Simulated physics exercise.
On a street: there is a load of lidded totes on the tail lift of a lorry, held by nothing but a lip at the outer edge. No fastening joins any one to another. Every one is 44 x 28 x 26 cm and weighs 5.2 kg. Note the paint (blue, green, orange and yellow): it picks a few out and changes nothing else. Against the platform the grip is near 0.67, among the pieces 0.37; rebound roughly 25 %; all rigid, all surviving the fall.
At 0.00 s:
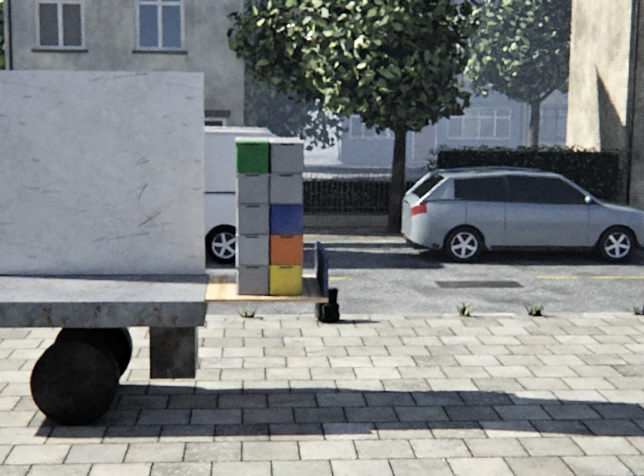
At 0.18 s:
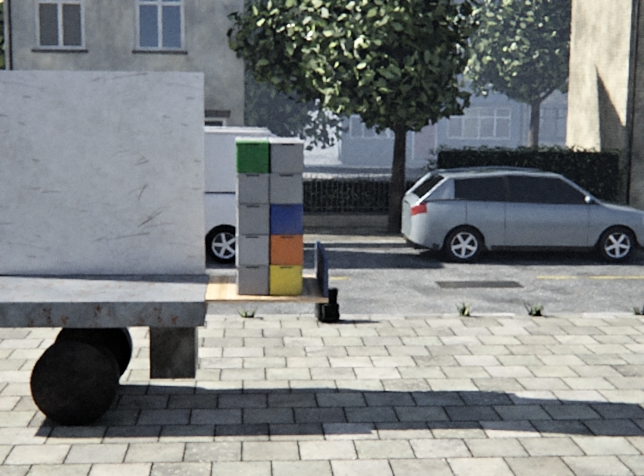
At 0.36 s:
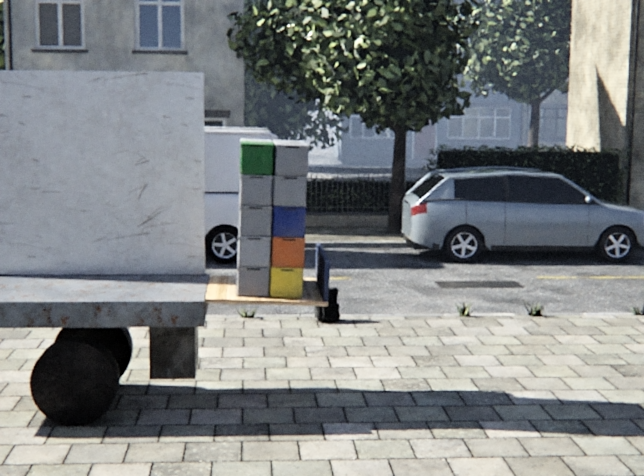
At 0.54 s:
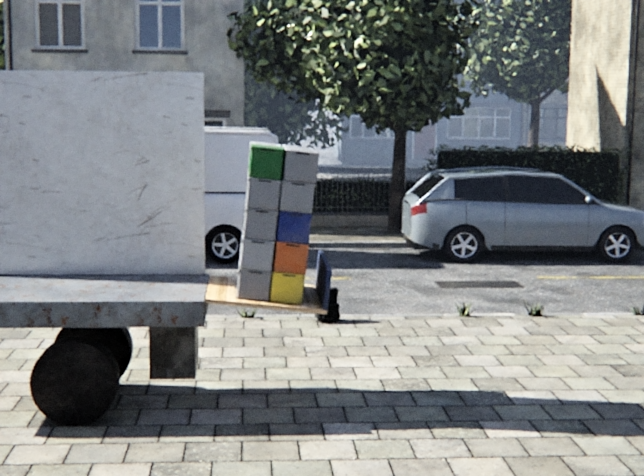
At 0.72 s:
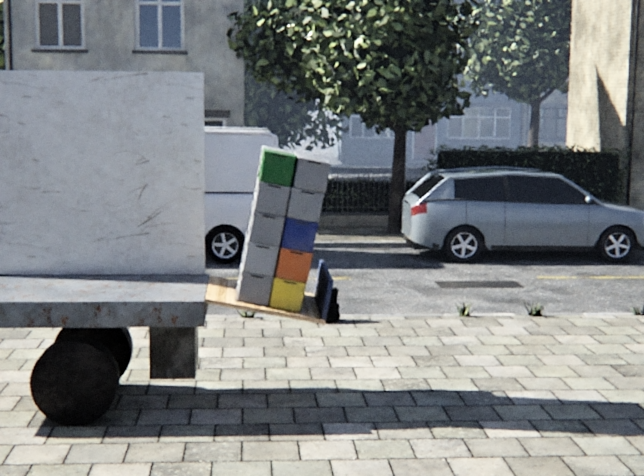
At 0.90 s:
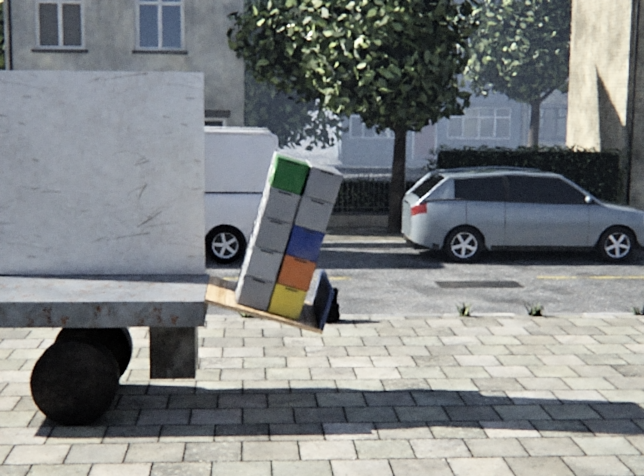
On a sunlit paved street with parked cars and a tree behind, a stack of mostly grey boxes, with green, blue, orange and yellow ones, stands upright on a platform behind a truck. The platform's right end gradually sinks, and the whole stack leans steadily rightward with it, staying together.
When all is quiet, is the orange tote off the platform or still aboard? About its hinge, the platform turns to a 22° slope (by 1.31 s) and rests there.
Oh, it hangs in there.
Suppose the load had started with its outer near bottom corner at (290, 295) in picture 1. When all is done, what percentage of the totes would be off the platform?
It would come to 50 percent.
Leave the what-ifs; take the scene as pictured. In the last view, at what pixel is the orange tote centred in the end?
About (318, 285) in the last picture.
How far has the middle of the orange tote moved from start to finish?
Some 45 cm.
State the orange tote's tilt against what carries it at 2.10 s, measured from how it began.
About 25°.
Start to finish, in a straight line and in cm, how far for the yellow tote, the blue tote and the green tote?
Moved: Yellow 30, blue 190, green 260.
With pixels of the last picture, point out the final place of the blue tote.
It ends up centred close to (400, 393).
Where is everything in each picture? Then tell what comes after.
In the first frame (we follow the side turned to the camera; leans and shifts are taken against what carries them), platform's outer corner (326, 300) slope 0°; orange tote (287, 250); blue tote (287, 220); green tote (252, 158); no piece has moved.
In the second frame, platform's outer corner (326, 300) slope 0°; orange tote (287, 250).
In the third frame, platform's outer corner (326, 304) slope 2°; orange tote (288, 253).
In the fourth frame, platform's outer corner (325, 312) slope 6°; orange tote (291, 259).
In the fifth frame, platform's outer corner (323, 322) slope 11°; orange tote (294, 266).
In the sixth frame, platform's outer corner (321, 332) slope 16°; orange tote (297, 274); blue tote (305, 244); green tote (289, 176); no piece has moved.
Around 1.08 s, slope 20°; none of the 20 totes off the platform, 20 disturbed; orange tote tipped 4°; blue tote tipped 4°.
Around 1.32 s, slope 22°; 2 of the 20 totes off the platform; orange tote tipped 18°; yellow tote tipped 18°.
Around 1.62 s, slope 22°; 10 of the 20 totes off the platform; orange tote tipped 28°; green tote on its side.
Around 2.10 s, slope 22°; 10 of the 20 totes off the platform; orange tote tipped 27°; blue tote on its side.
Finally (2.6 s), slope 22°; 10 of the 20 totes off the platform; orange tote tipped 27°; blue tote on its side; yellow tote tipped 27°. Seen by the last camera, middles, orange tote near (318, 284), blue tote near (400, 393).
